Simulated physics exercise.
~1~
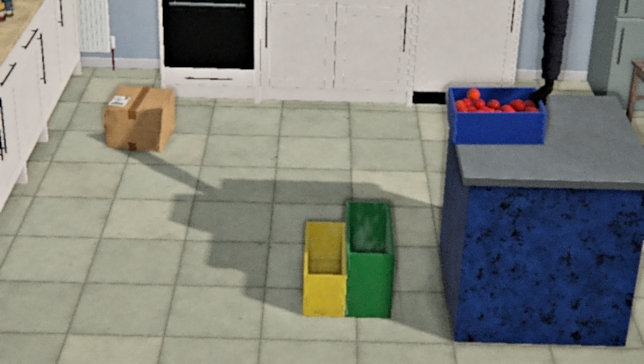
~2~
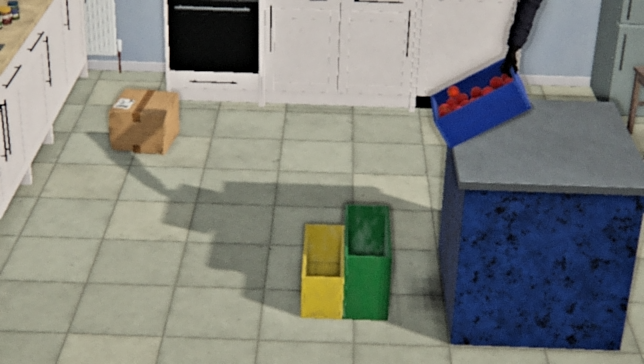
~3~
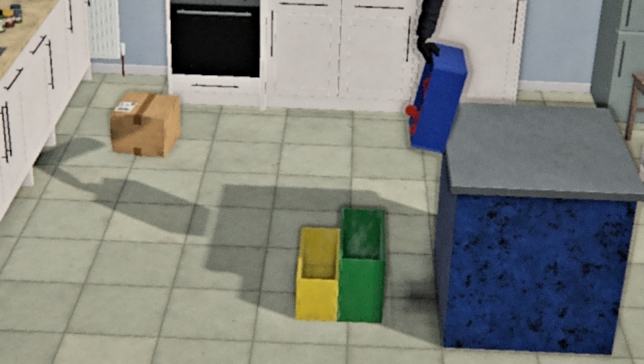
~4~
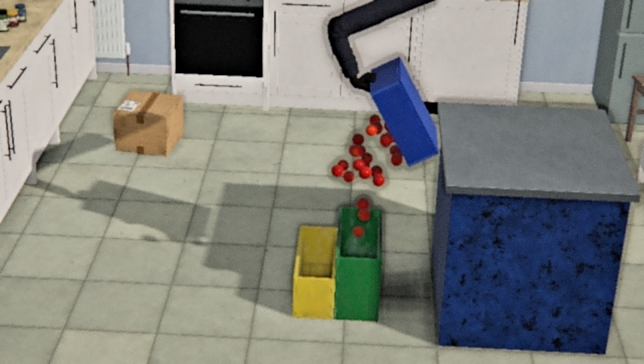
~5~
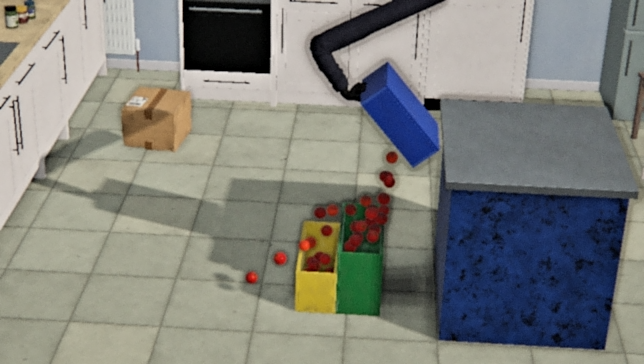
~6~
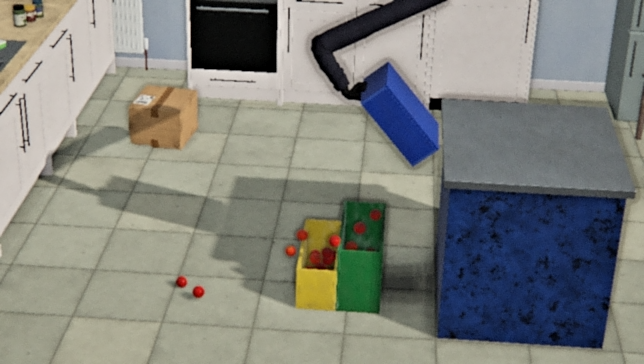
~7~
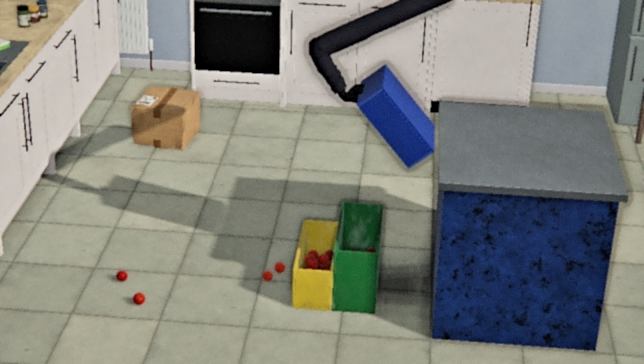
Blue crate tipped by a black robotic arm, pouring red balls into green and yellow bins, a few rolling across tiled floor.
